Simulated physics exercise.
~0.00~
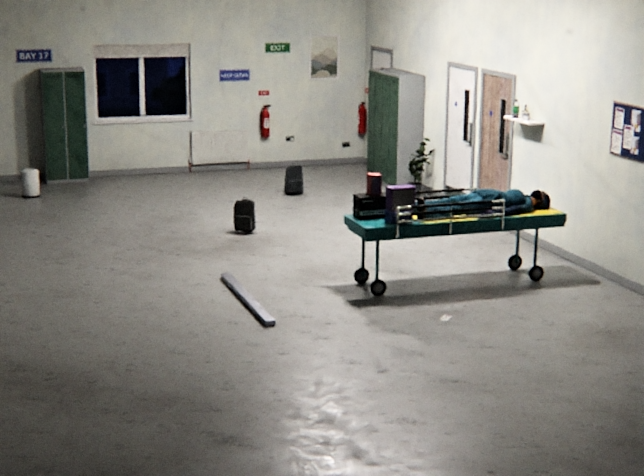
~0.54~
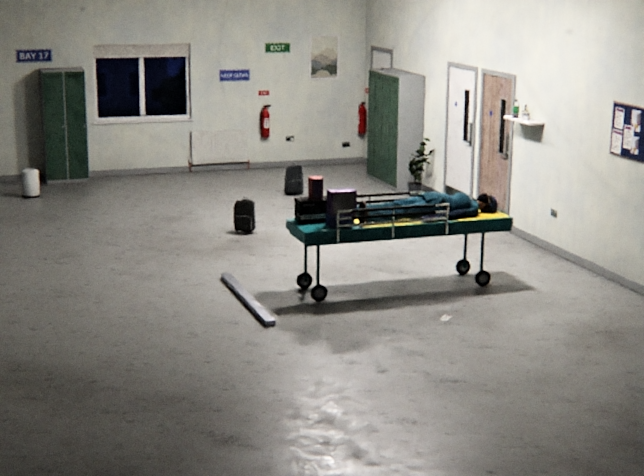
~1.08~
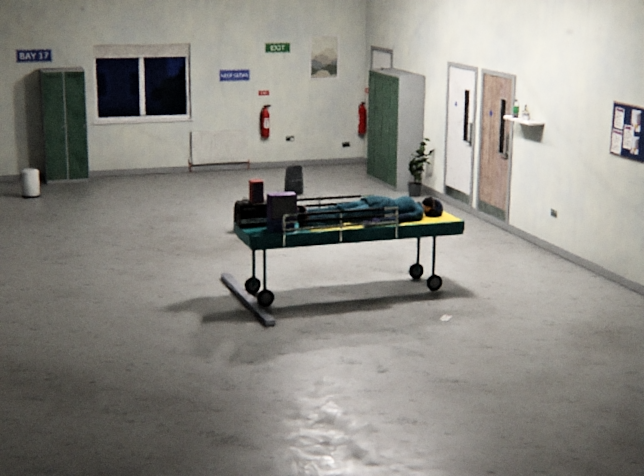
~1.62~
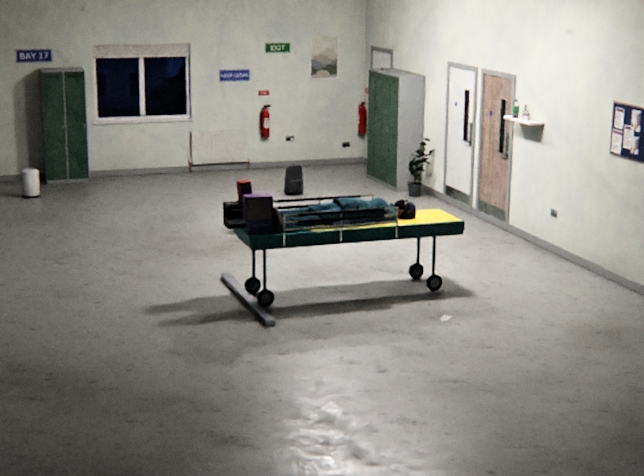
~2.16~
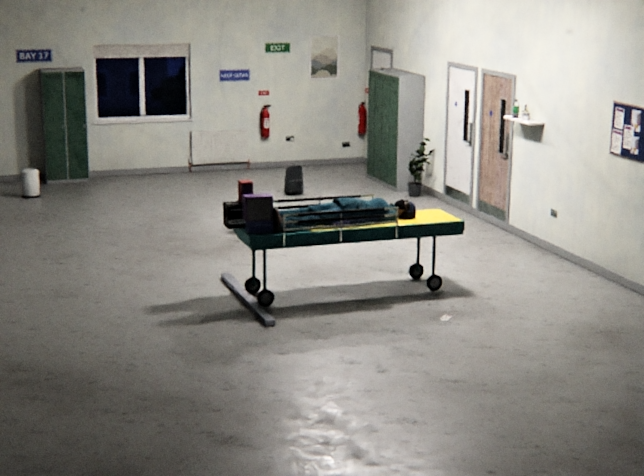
In a hospital bay, a trolley carrying a person lying flat and some equipment rolled left until its front wheels met a sill on the floor and it stopped dead; the load slid on a little further, then settled, everything still aboard.
